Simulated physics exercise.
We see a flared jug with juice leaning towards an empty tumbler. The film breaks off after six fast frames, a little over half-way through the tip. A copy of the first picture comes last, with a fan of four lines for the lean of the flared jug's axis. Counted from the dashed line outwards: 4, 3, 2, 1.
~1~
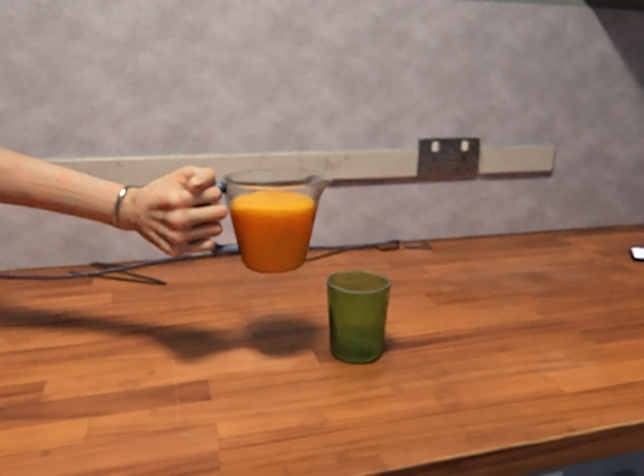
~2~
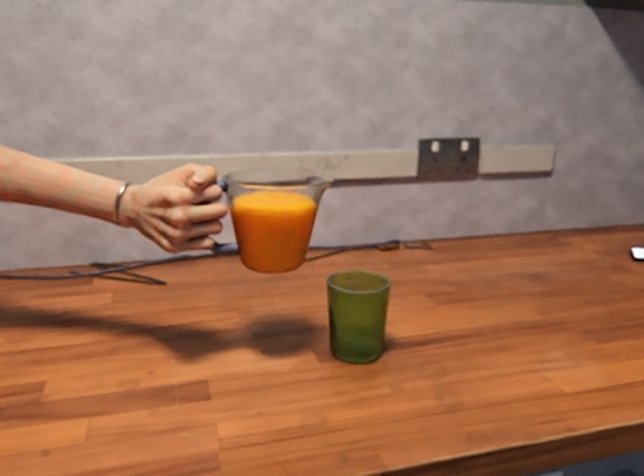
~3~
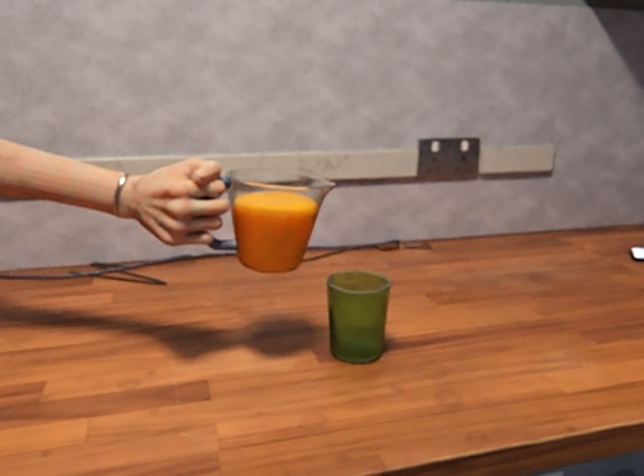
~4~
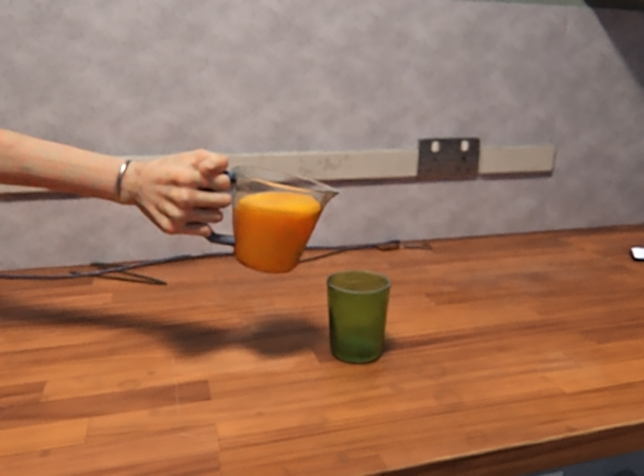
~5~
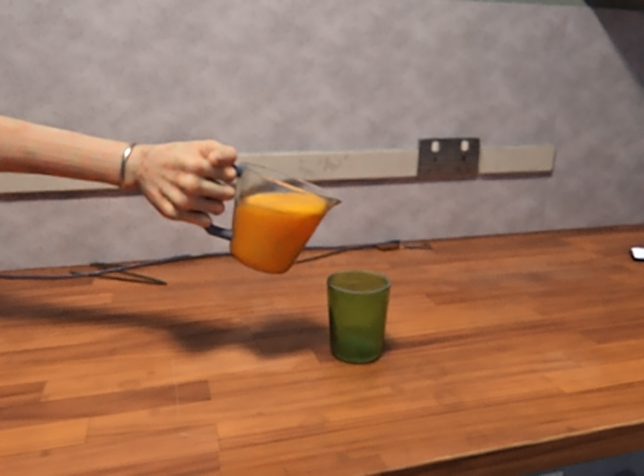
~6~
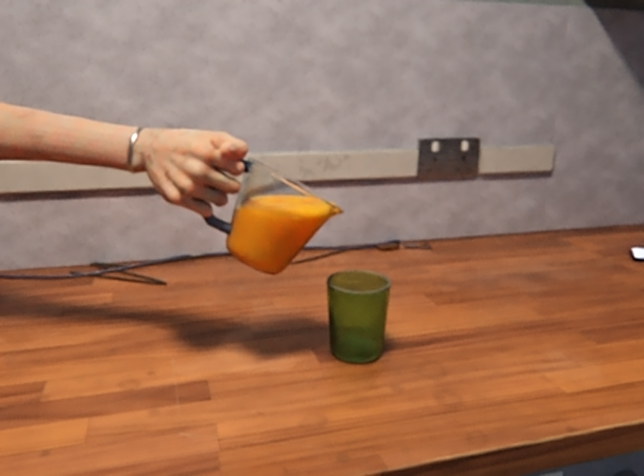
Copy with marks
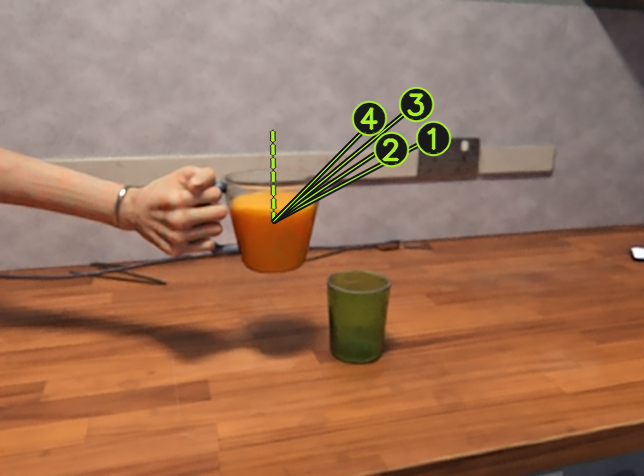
The clip opens with a hand at the left holding a clear jug of orange juice upright above a wooden worktop, near a green tumbler. After staying nearly still, the hand tilts the jug steadily to the right, and the juice shifts towards the lowering lip, with none leaving the jug.
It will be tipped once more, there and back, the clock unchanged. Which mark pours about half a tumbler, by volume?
Go for 3.
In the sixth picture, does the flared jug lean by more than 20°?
Yes.
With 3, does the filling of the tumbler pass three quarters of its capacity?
No, it does not.
On the marked copy, 1 at (418, 145); 2 at (374, 154); 3 at (402, 114); 4 at (360, 134).
With 1, the tumbler ends with about 81 % of what it can hold.
With 2, the tumbler ends with about 66 % of what it can hold.
With 3, the tumbler ends with about 51 % of what it can hold.
With 4, the tumbler ends with about 37 % of what it can hold.
